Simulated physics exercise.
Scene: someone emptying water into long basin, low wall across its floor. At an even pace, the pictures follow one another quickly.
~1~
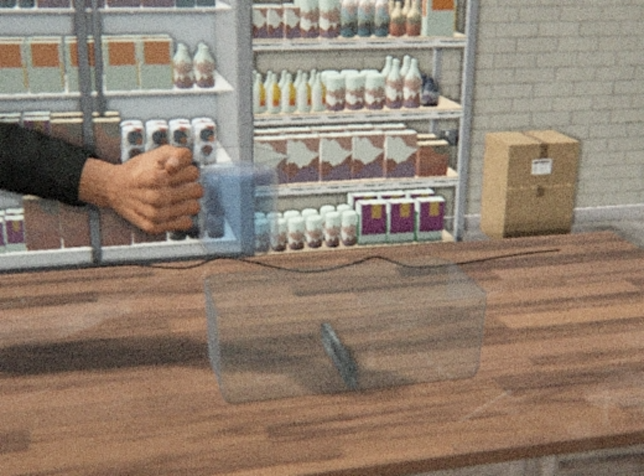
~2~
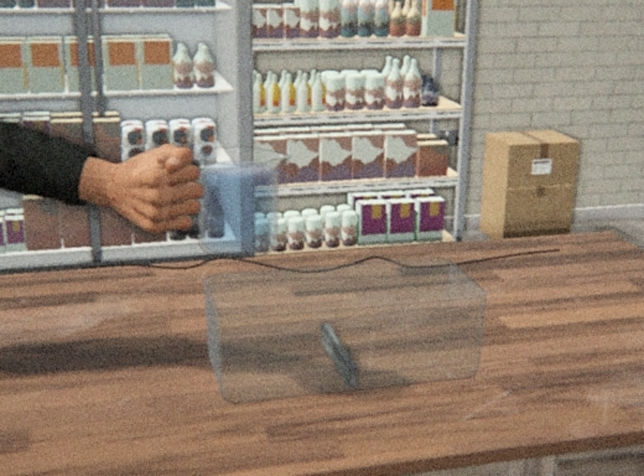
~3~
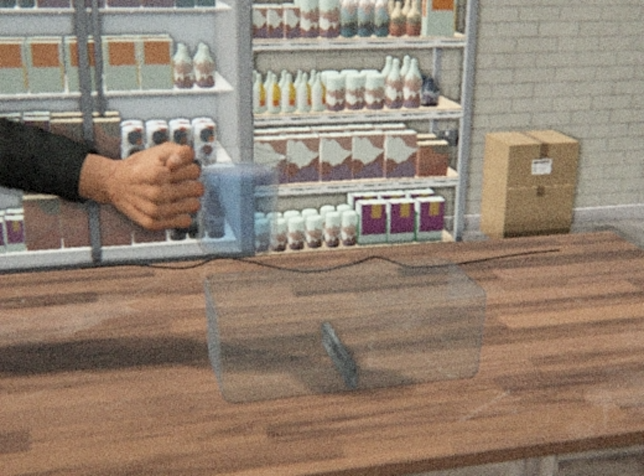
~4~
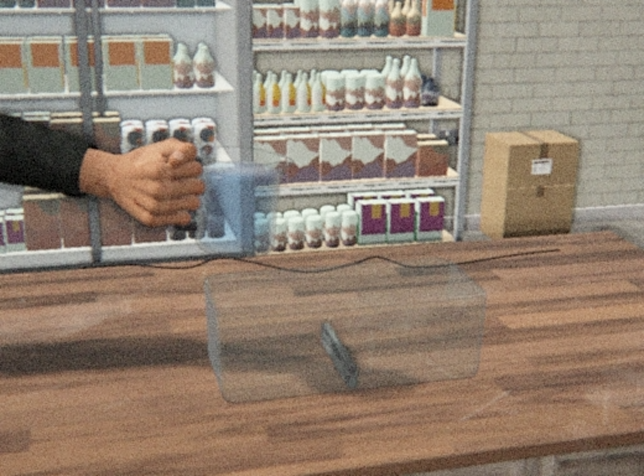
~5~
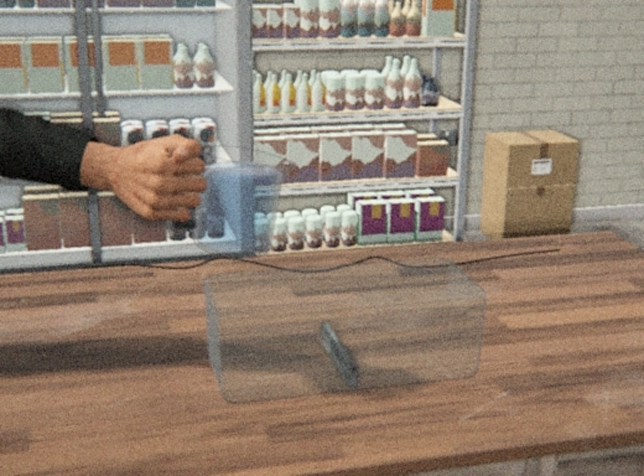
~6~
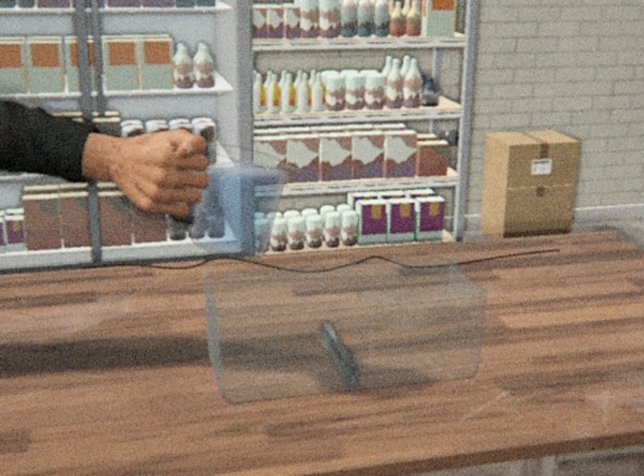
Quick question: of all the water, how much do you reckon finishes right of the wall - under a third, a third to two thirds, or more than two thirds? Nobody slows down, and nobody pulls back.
I'd say a third to two thirds.
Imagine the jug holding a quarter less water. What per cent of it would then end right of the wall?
Result: Around 25 per cent.
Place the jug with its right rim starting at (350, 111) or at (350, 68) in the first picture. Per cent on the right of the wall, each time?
It works out to around 80 % and then around 80 %.
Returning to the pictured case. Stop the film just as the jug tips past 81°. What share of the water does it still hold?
Amount still in: Approx. 75 %.
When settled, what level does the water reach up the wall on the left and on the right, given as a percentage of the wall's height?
About 50 left, about 40 right.
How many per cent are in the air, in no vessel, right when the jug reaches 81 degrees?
I'd put it at roughly 20 percent of it.
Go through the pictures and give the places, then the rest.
Tilt 0°; pouring edge (290, 155); surface from (200, 171) to (276, 167); the long basin's rim runs from (211, 298) to (467, 277); the wall's top is at (339, 345), in the first picture.
Tilt 1°; pouring edge (291, 155); surface from (200, 170) to (276, 167), in the second picture.
Tilt 2°; pouring edge (292, 157); surface from (200, 170) to (277, 168), in the third picture.
Tilt 5°; pouring edge (294, 159); surface from (202, 170) to (279, 169), in the fourth picture.
Tilt 9°; pouring edge (297, 163); surface from (204, 170) to (281, 169), in the fifth picture.
Tilt 14°; pouring edge (299, 168); surface from (205, 173) to (285, 170), in the sixth picture.
A moment on, the jug is tipped on its side and 74 per cent is still to pour, 1 is left of the wall and 7 right of it.
Next, the jug is tipped right over and 16 per cent is still to pour, 30 is left of the wall and 39 right of it.
Then the jug is tipped right over and 0 per cent is still to pour, 52 is left of the wall and 45 right of it.
Later the jug is tipped right over and 0 per cent is still to pour, 52 is left of the wall and 46 right of it.
Finally, 52 per cent lies left of the wall, 46 right of it and 1 outside.
